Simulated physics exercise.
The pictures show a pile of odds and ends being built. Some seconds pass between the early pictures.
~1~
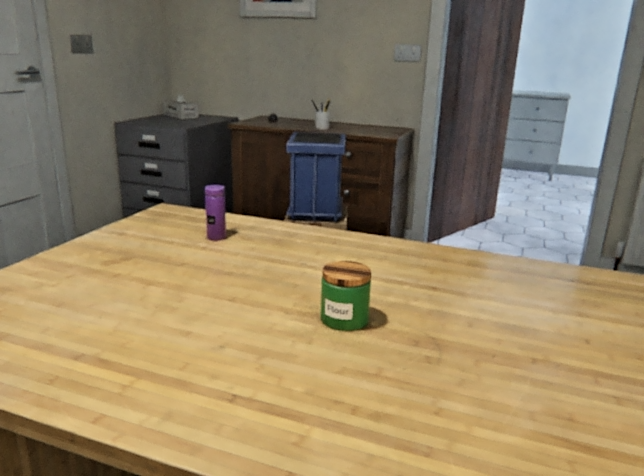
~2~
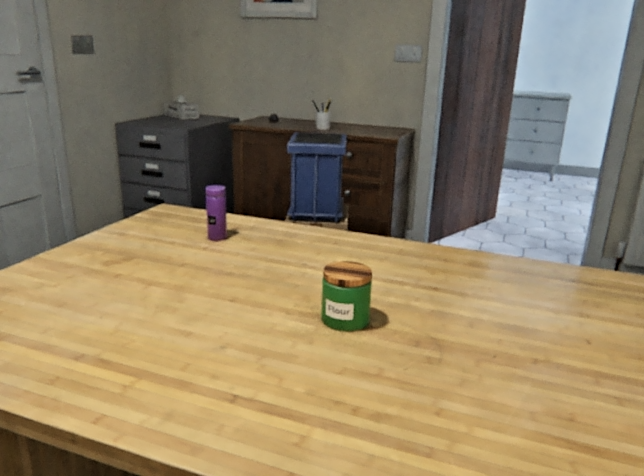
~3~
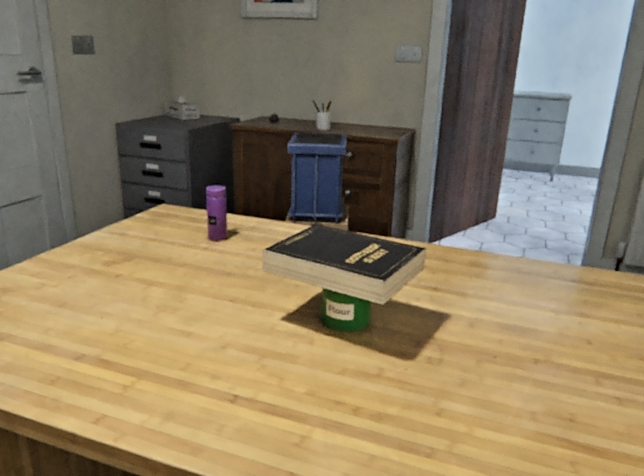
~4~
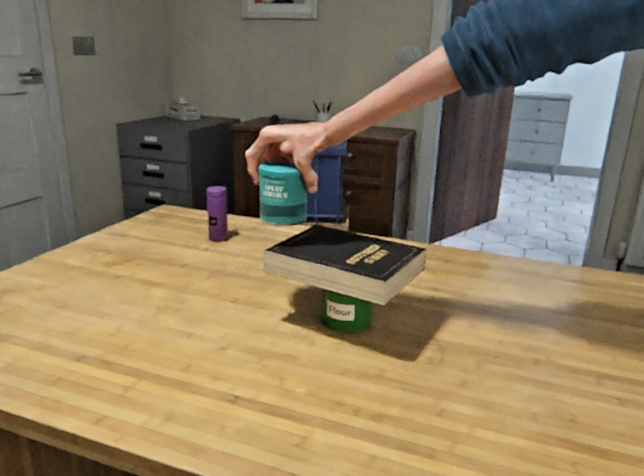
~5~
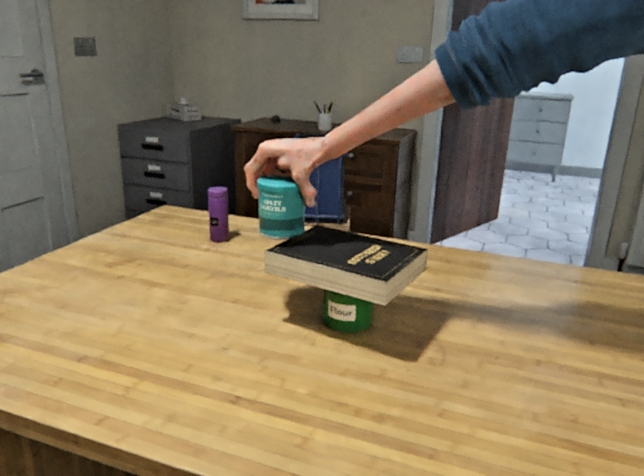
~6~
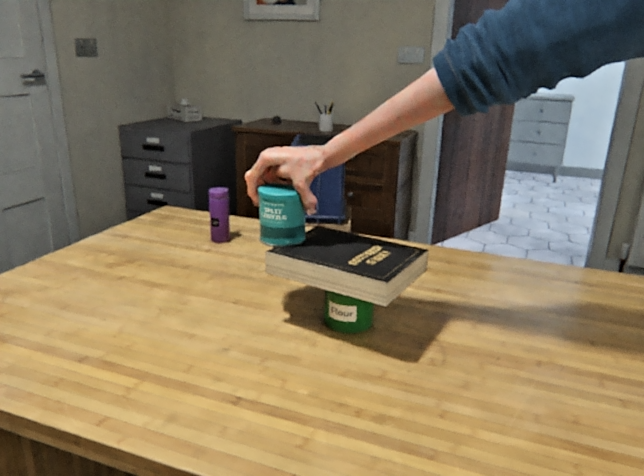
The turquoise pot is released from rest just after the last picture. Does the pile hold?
The pile gives way.
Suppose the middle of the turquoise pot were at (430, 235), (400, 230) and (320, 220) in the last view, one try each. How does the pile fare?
First, it loses its balance; second, it stays up; third, it stays up.
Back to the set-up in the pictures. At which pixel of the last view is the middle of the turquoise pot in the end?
Around (255, 281).
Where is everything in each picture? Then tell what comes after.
The last thing is not in view yet; purple shaker (216, 213), in the first frame.
The last thing is not in view yet, in the second frame.
The last thing is not in view yet, in the third frame.
On its way; turquoise pot (283, 193); purple shaker (218, 214), in the fourth frame.
On its way; turquoise pot (282, 207); black book (347, 260), in the fifth frame.
Set down, still held; turquoise pot (283, 215), in the sixth frame.
Then, 0.30 s past the last view, turquoise pot rocked 41° from its first pose near (269, 222).
Then, 0.40 s past the last view, turquoise pot now fallen.
Then, 0.50 s past the last view, things are still on the move.
Finally, fallen, turquoise pot; the other 3 still in place. Final places as the last picture's camera would see them, turquoise pot near (255, 280). The pile loses its balance.
